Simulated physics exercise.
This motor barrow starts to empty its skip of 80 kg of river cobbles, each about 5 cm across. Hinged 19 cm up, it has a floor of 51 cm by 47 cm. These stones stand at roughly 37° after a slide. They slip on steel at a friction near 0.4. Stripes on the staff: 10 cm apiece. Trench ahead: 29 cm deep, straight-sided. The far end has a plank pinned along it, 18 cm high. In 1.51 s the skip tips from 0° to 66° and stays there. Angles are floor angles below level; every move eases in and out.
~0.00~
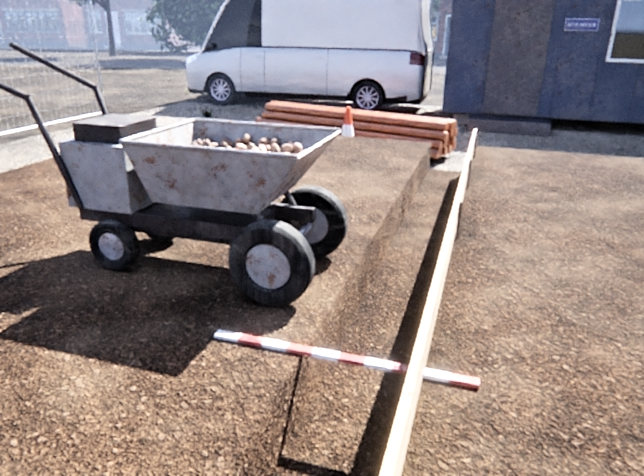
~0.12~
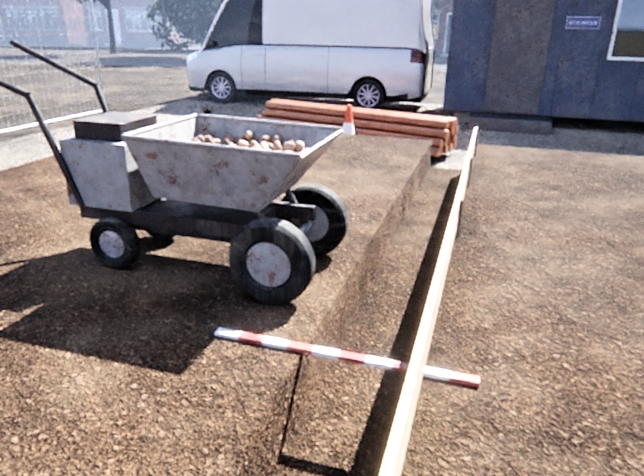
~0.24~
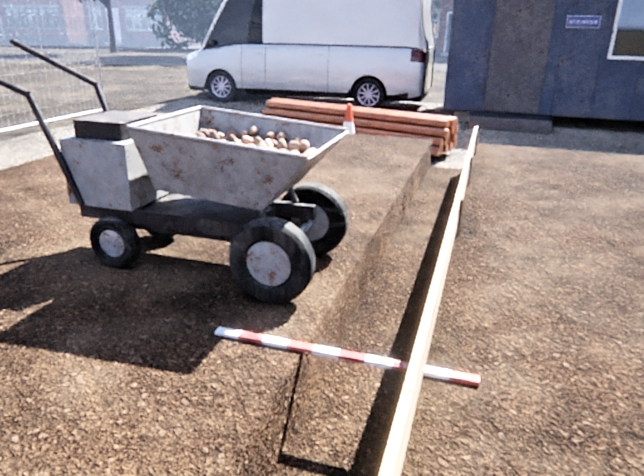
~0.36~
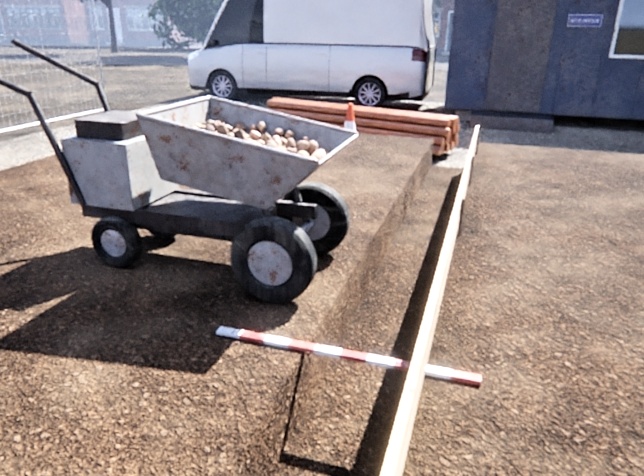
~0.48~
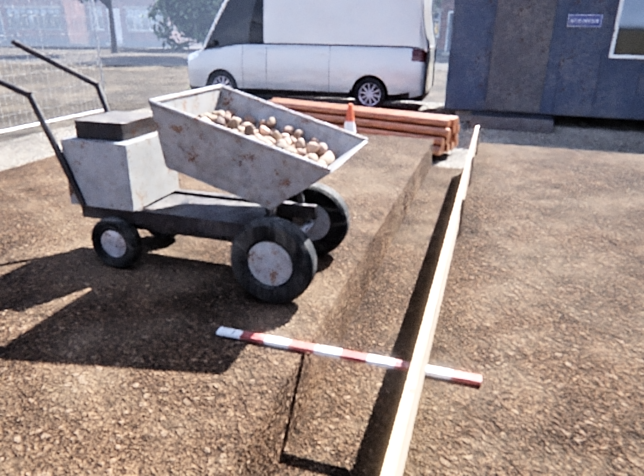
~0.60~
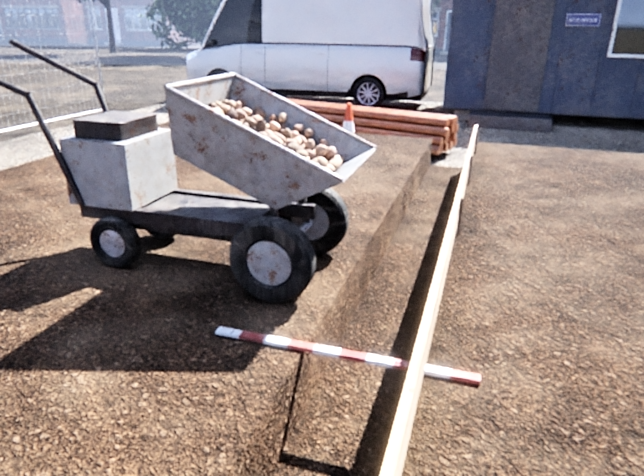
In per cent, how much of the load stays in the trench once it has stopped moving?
I would say about 88 per cent.
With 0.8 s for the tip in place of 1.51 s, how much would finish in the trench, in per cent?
It would be near 75 per cent.
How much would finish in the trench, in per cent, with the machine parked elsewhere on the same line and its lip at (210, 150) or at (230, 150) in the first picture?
Result: Close to 90 then close to 100 per cent.
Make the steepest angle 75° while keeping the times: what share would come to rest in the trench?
Trench share: Approx. 90%.
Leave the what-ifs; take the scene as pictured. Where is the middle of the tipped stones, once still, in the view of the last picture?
Roughly at (405, 332).
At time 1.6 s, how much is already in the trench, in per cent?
Roughly 25% by that time.
After 1.1 s the floor is at 56°; 100 % in the skip; the foremost stones are at (379, 209).
After 1.6 s the floor is at 66°; 71 % in the skip, 25 % in the trench, 4 % past the trench; the foremost stones are at (461, 263).
After 2.0 s the floor is at 66°; 38 % in the skip, 50 % in the trench, 12 % past the trench; the foremost stones are at (527, 303).
After 3.9 s the floor is at 66°; 0 % in the skip, 88 % in the trench, 12 % past the trench; the foremost stones are at (560, 301).
